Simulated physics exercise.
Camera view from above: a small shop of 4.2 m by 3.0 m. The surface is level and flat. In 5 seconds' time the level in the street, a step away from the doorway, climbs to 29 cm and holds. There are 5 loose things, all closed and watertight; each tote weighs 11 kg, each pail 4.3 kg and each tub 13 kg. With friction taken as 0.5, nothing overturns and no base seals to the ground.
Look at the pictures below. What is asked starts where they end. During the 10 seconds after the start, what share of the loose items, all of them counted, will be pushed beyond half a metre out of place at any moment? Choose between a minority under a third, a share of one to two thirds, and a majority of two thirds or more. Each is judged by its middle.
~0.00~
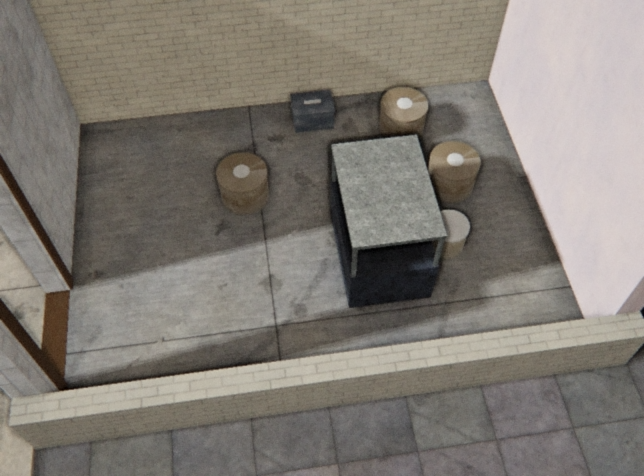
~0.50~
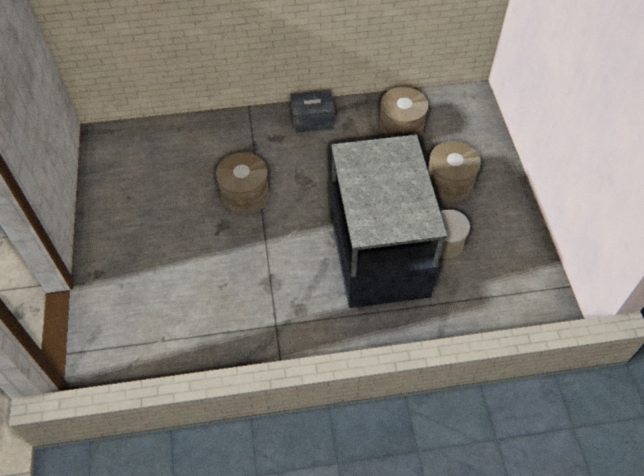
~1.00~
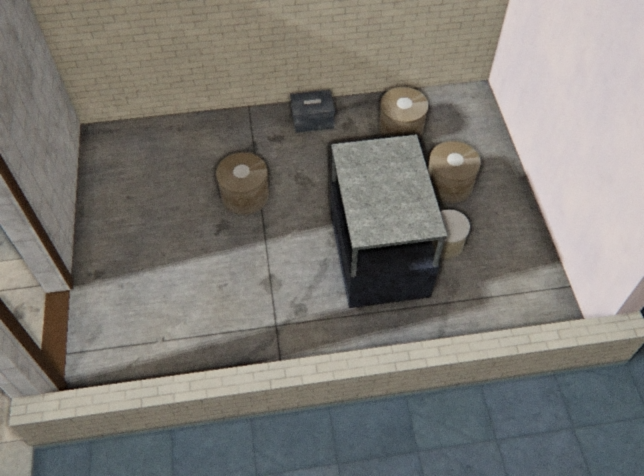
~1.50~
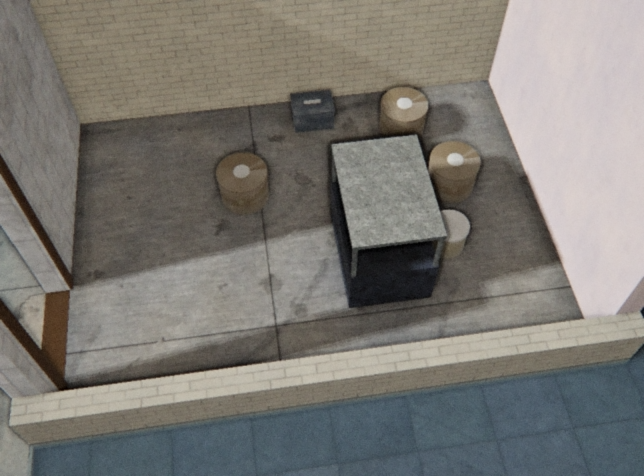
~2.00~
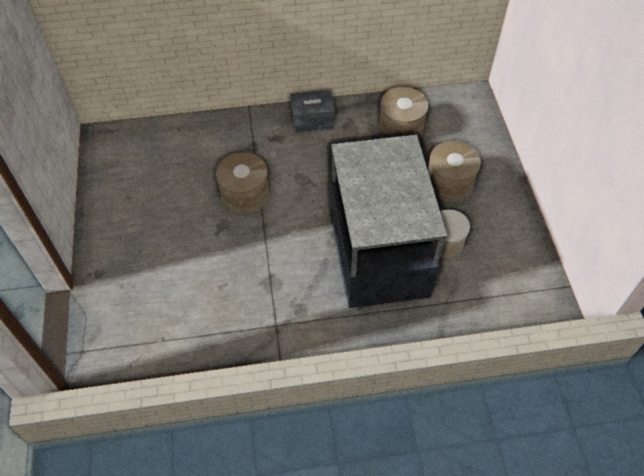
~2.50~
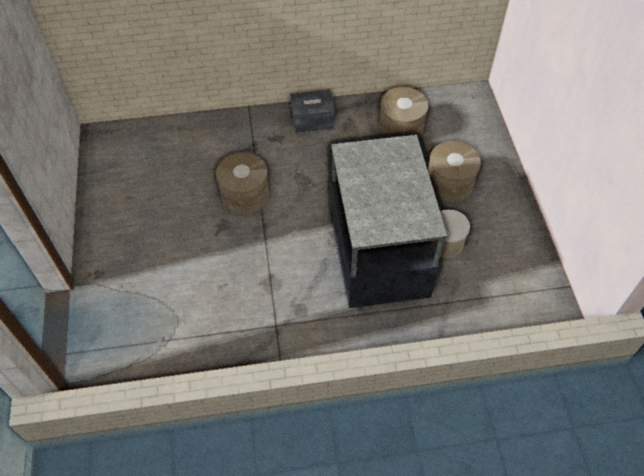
A share of one to two thirds.
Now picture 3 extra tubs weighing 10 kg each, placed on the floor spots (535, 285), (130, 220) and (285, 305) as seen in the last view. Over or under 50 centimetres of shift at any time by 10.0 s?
For each in turn I get a greater distance, a smaller distance and a greater distance.
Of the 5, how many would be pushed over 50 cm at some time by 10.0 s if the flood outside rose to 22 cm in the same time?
Count: 0.
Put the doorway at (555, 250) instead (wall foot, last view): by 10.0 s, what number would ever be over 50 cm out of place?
That would give 4.
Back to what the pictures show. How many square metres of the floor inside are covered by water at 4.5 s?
Roughly 5.5 m2 of it is wet.
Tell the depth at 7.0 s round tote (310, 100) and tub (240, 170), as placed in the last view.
Depth approx. 7 cm / 5 cm.
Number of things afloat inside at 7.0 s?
Count: 0.
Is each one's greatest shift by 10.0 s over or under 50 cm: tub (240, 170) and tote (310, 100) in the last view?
The first is beyond the limit and the second is within the limit.
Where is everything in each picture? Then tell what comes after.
A tote at (312, 102) rests on the ground; a pail at (451, 225) rests on the ground; 0.0 m2 under water; 0 of 5 have shifted, in the first picture.
A tote at (312, 102) rests on the ground; a pail at (451, 225) rests on the ground; 0.0 m2 under water; 0 of 5 have shifted, in the second picture.
A tote at (312, 102), on the bottom; a pail at (451, 225) rests on the ground; 0.0 m2 under water; 0 of 5 have shifted, in the third picture.
A tote at (312, 102) rests on the ground; a pail at (451, 225) rests on the ground; 0.0 m2 under water; 0 of 5 have shifted, in the fourth picture.
A tote at (312, 102) rests on the ground; a pail at (451, 225), on the bottom; water covers 0.1 m2; 0 of 5 have shifted, in the fifth picture.
A tote at (312, 102), on the bottom; a pail at (451, 225), on the bottom; 0.5 m2 under water; 0 of 5 have shifted, in the sixth picture.
After 3.5 s 0 of 5 are over 50 cm from their spots; 0 afloat.
After 4.5 s 0 of 5 are over 50 cm from their spots; 0 afloat.
After 7.0 s 0 of 5 are over 50 cm from their spots; 0 afloat.
After 10.0 s 2 of 5 are over 50 cm from their spots, and 2 have been at some point; 5 afloat.
